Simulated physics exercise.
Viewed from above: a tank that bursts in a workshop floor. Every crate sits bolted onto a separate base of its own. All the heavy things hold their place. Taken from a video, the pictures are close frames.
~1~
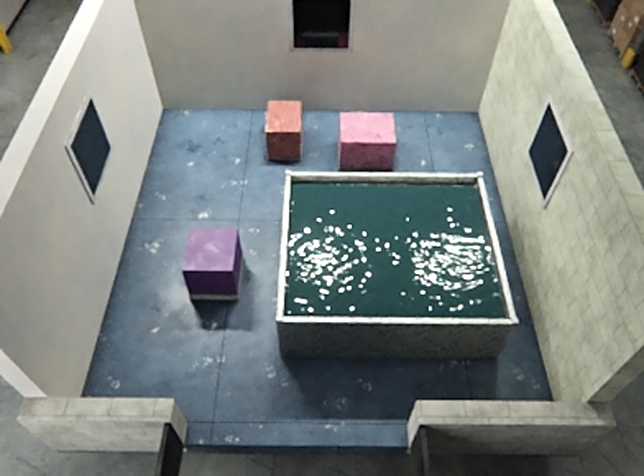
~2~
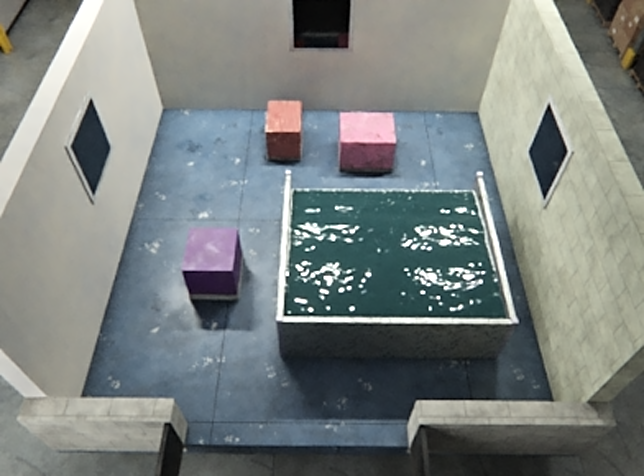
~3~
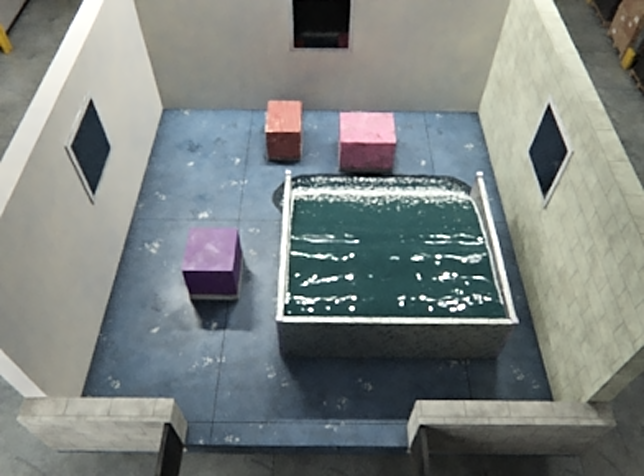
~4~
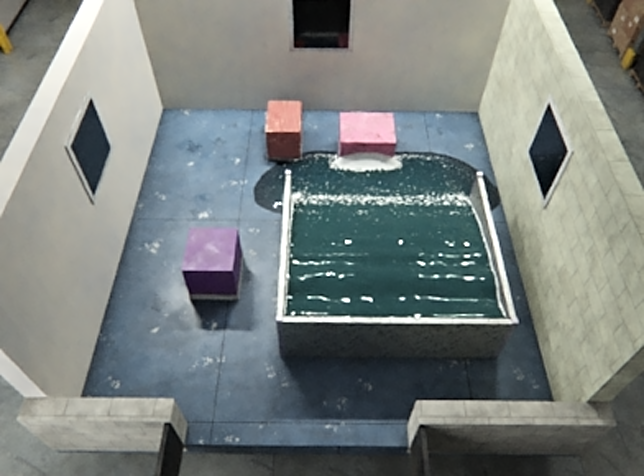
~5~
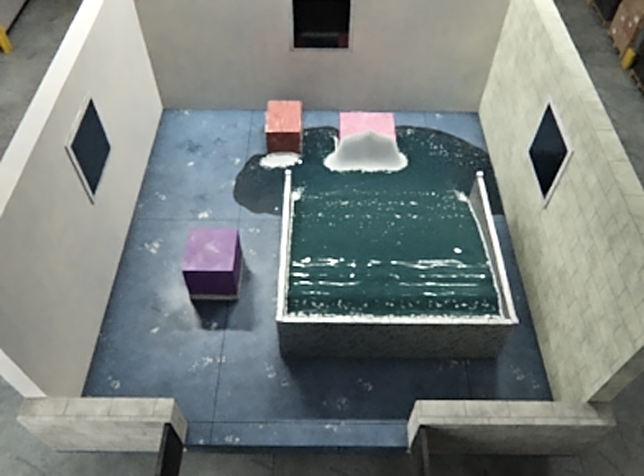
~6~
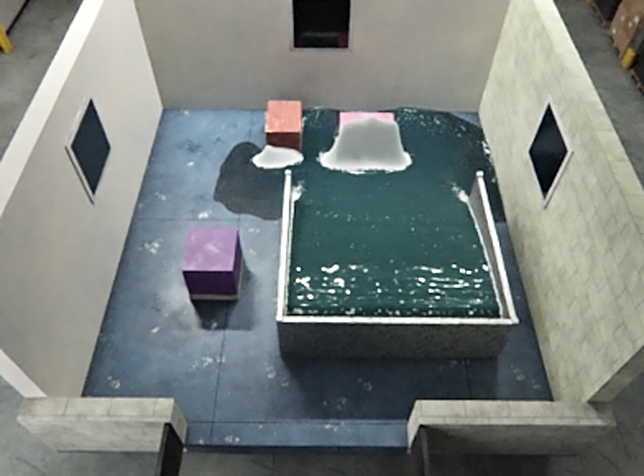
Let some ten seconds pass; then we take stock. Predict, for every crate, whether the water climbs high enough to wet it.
Outcome: Purple crate: Doused; red crate: Doused; pink crate: Doused.
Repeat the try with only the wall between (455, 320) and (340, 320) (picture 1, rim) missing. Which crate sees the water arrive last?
That would be the crate marked purple.
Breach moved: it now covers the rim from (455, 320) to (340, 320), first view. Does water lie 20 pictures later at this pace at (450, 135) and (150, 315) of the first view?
One after the other: Covered, free of water.
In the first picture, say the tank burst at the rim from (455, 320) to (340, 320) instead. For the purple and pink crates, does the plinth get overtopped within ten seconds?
Purple crate is not reached; pink crate is reached.
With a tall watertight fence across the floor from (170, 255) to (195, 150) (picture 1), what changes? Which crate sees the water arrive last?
I'd pick the purple crate.
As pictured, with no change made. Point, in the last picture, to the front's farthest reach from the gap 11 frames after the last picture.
About (162, 114).
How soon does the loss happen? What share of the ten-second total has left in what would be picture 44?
Approximately 10 %.
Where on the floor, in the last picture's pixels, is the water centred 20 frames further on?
My pick is pixel (344, 194).
A moment on, water covers 40 % of the floor; the purple crate not reached, the red crate water round its plinth, the pink crate water round its plinth.
Next, water covers 55 % of the floor; the purple crate not reached, the red crate water round its plinth, the pink crate water round its plinth.
Then, water covers 75 % of the floor; the purple crate water round its plinth, the red crate water round its plinth, the pink crate water round its plinth.
Later, water covers 100 % of the floor; the purple crate water round its plinth, the red crate water round its plinth, the pink crate water round its plinth.
In the end, water covers 100 % of the floor; the purple crate was topped, the red crate was topped, the pink crate was topped.
